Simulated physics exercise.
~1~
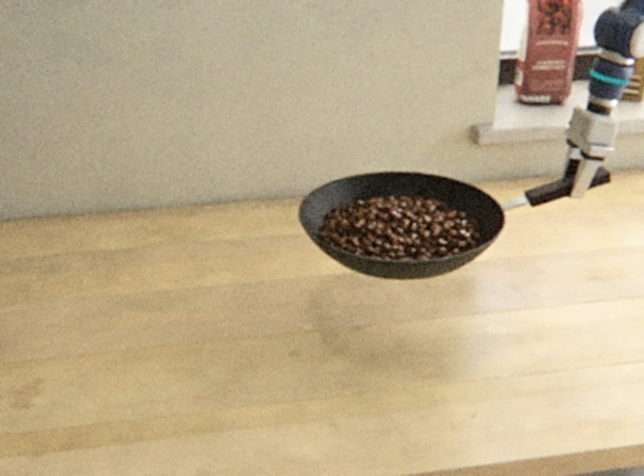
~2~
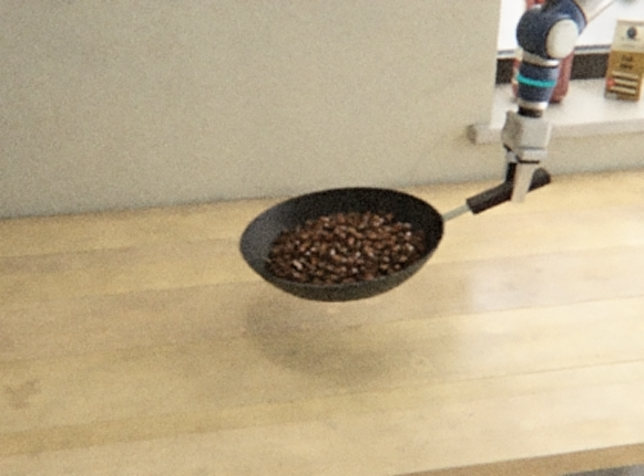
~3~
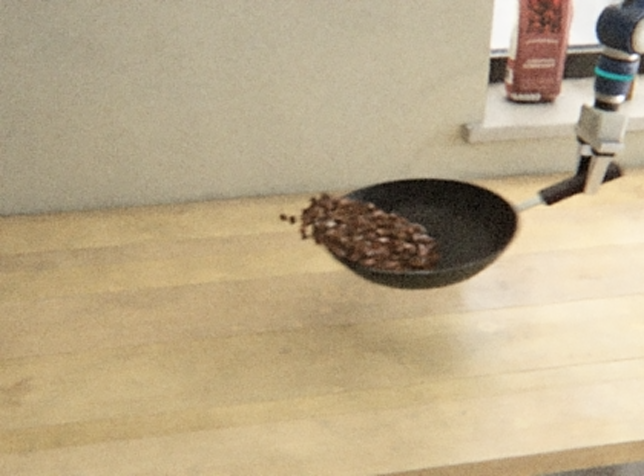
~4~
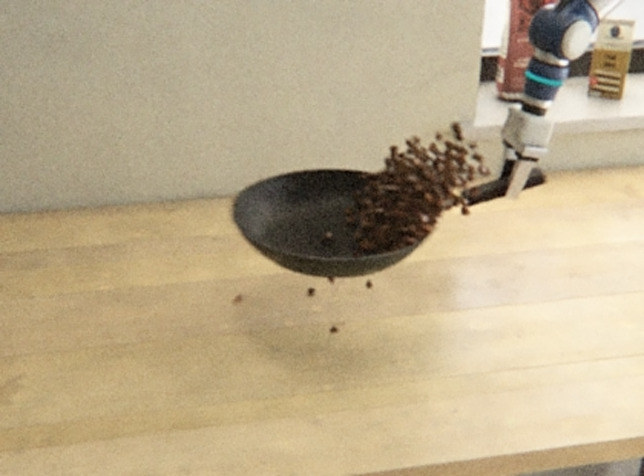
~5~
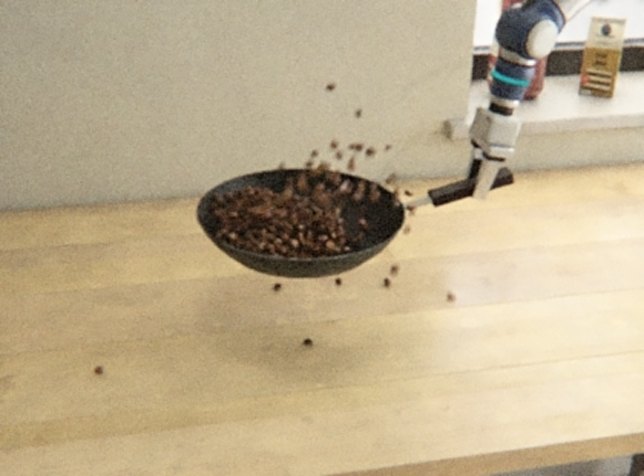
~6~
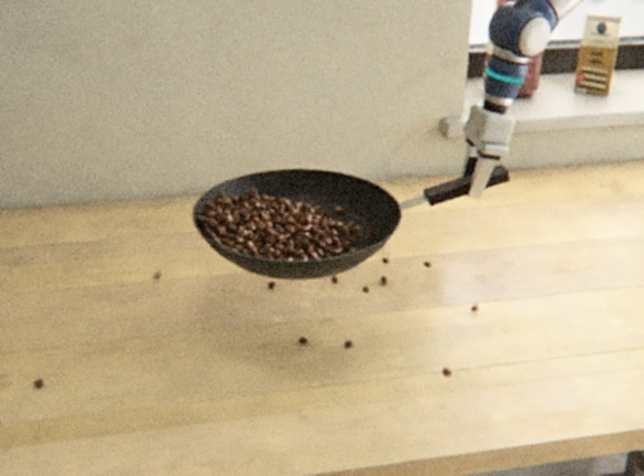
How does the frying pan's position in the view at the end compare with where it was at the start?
The frying pan ends up farther to the left in the view than it was at the start, at about the same height.
